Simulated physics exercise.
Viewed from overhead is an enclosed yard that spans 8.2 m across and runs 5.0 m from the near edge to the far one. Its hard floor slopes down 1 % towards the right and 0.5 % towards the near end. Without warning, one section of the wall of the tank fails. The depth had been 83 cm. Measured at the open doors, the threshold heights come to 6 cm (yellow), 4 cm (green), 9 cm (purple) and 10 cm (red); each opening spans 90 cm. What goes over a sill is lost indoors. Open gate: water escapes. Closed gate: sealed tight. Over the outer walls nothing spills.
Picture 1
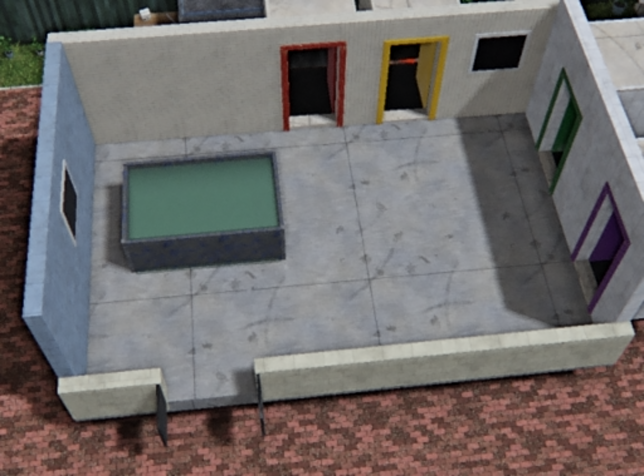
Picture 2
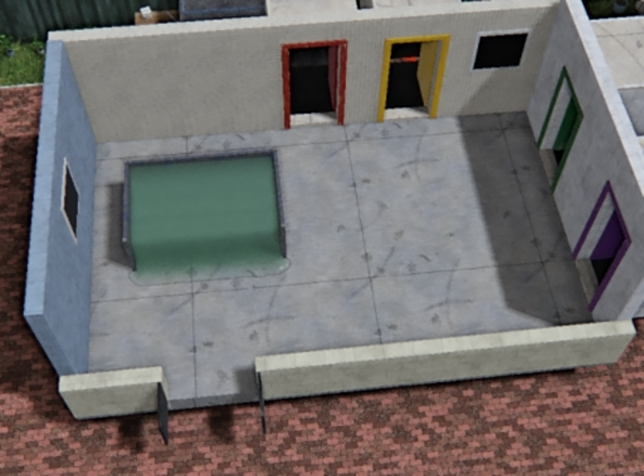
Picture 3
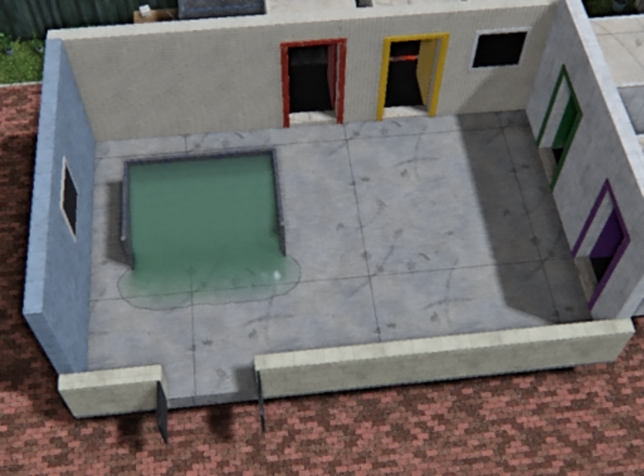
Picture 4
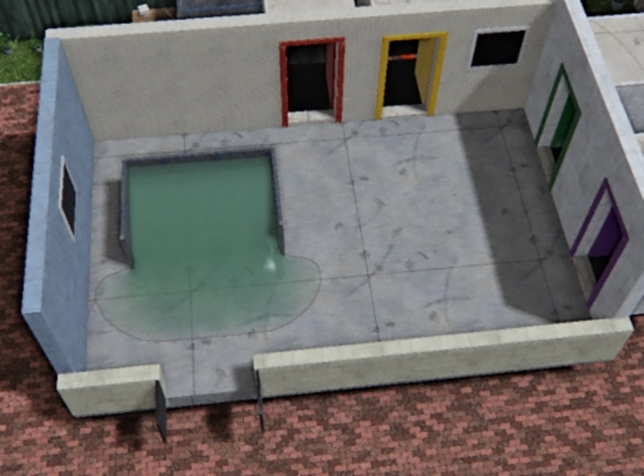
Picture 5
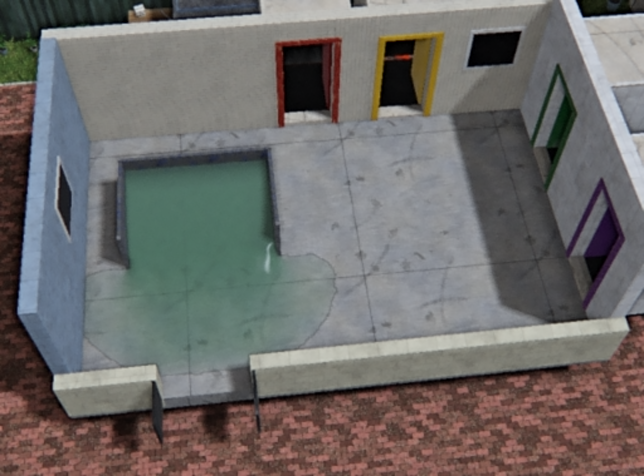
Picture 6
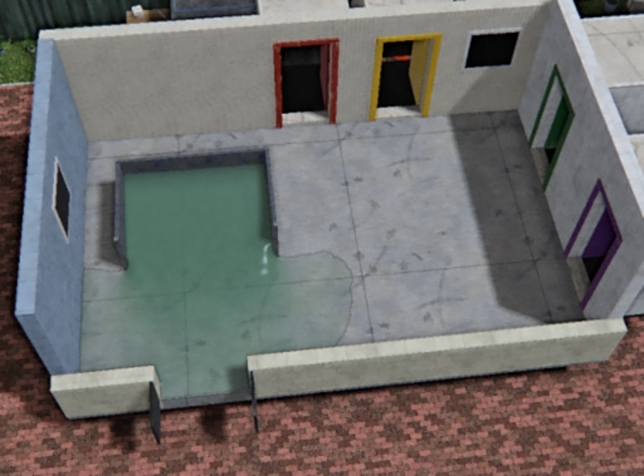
Green water pours from the tank's near side and spreads across the gray walled floor.
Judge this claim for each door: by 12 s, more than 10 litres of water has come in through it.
Verdicts: The yellow door, false; the green door, true; the purple door, true; the red door, false.
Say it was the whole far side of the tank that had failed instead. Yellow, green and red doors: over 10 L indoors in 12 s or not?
Then: Yellow under, green over, red past it.
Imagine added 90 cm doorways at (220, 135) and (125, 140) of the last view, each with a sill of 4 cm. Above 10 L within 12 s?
Door 1: Lower; door 2: Higher.
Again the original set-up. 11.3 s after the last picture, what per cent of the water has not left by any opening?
That would be close to 50 per cent.
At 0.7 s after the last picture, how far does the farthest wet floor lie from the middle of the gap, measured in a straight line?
That comes to near 4.2 m out.
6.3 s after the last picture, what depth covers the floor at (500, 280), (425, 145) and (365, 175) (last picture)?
Depth readings in turn - 4, 3, 0 cm.
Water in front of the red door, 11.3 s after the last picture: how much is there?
About 4.5 cm deep.
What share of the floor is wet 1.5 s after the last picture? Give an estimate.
Wet share: Near 35 percent.
Then, 0.7 s after the last picture water covers 25 % of the floor and is deepest (47 cm) near (92, 392); yellow door not reached, green door not reached, purple door not reached, red door not reached.
Then, 1.5 s after the last picture water covers 35 % of the floor and is deepest (32 cm) near (209, 390); yellow door not reached, green door not reached, purple door not reached, red door not reached.
Then, 2.8 s after the last picture water covers 55 % of the floor and is deepest (23 cm) near (585, 342); yellow door not reached, green door not reached, purple door 19 cm at the sill, 21 L in, red door not reached.
Then, 6.3 s after the last picture water covers 85 % of the floor and is deepest (12 cm) near (563, 344); yellow door 3 cm at the sill, 0 L in, green door 6 cm at the sill, 4 L in, purple door 11 cm at the sill, 70 L in, red door 1 cm at the sill, 0 L in.
Then, 11.3 s after the last picture water covers 90 % of the floor and is deepest (9 cm) near (540, 199); yellow door 4 cm at the sill, 0 L in, green door 8 cm at the sill, 37 L in, purple door 8 cm at the sill, 76 L in, red door 5 cm at the sill, 0 L in.
